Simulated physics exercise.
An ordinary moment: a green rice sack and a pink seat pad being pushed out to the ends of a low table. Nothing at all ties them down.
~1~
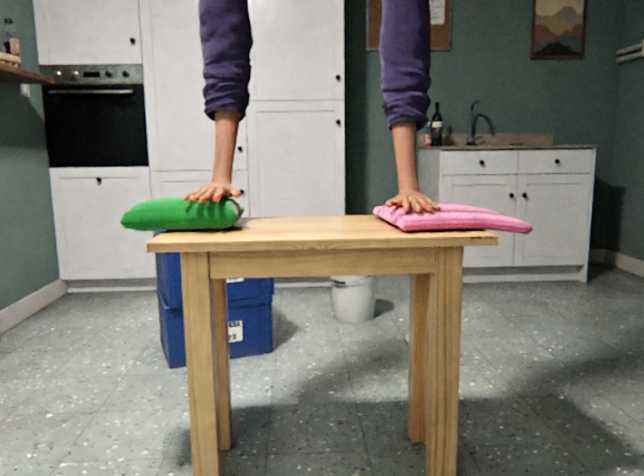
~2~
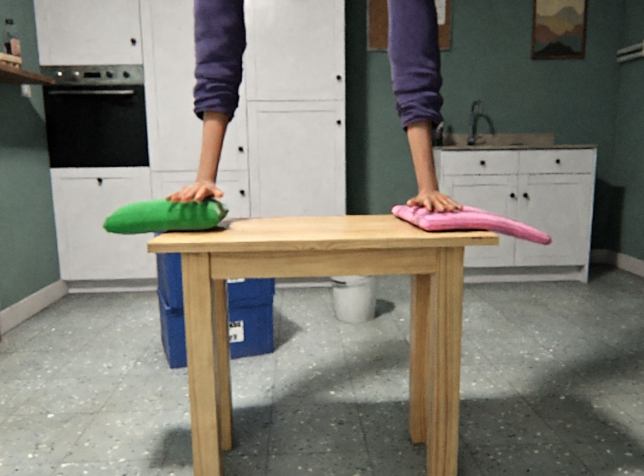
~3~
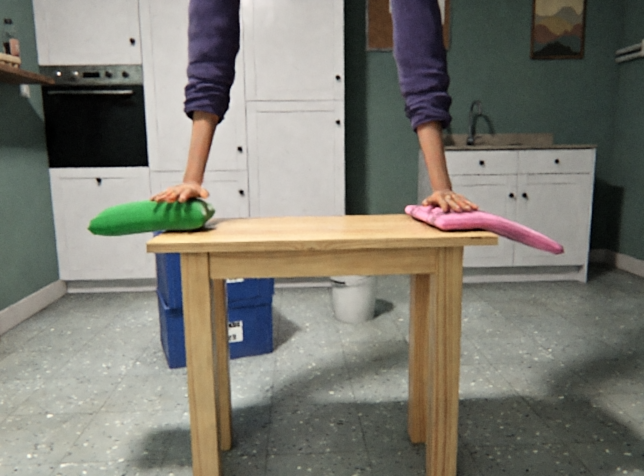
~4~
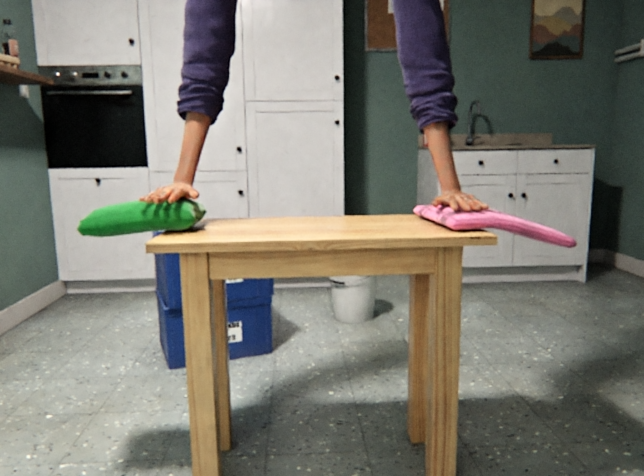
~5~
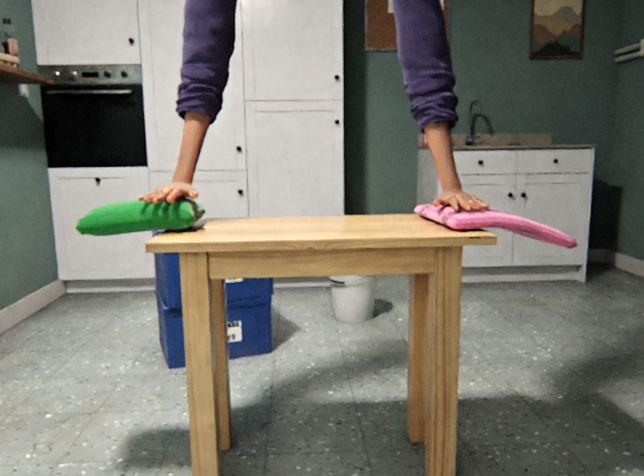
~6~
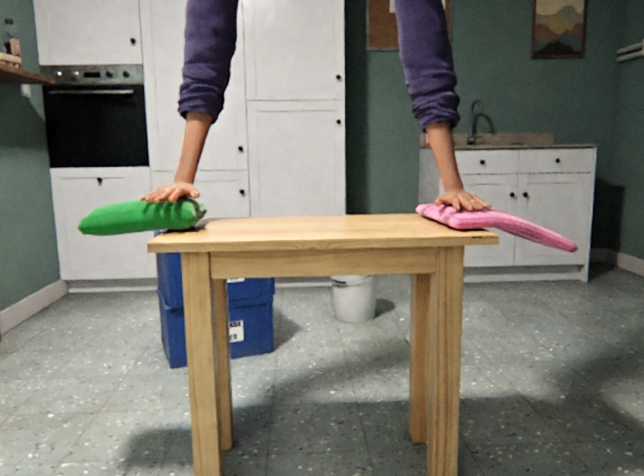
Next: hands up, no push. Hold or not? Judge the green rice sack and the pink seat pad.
Judgement: The green rice sack does not hold; the pink seat pad does not hold.
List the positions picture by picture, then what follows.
The first picture shows rice sack tip (130, 220); seat pad tip (514, 224).
The second picture shows rice sack tip (113, 224); seat pad tip (532, 235).
The third picture shows rice sack tip (99, 226); seat pad tip (544, 245).
The fourth picture shows rice sack tip (89, 227); seat pad tip (555, 238).
The fifth picture shows rice sack tip (87, 225); seat pad tip (556, 239).
The sixth picture shows rice sack tip (89, 226), well over half past the edge; seat pad tip (556, 243), well over half past the edge.
Then, 0.24 s on from there, rice sack tipping outwards near (141, 241); seat pad falling near (490, 240).
Then, 0.48 s on from there, rice sack falling near (138, 383); seat pad falling near (493, 347).
Then, 0.72 s on from there, rice sack on the floor near (90, 440); seat pad on the floor near (507, 443).
In the end, rice sack on the floor near (70, 456); seat pad on the floor near (510, 444). The green rice sack tips over and falls and the pink seat pad goes down.
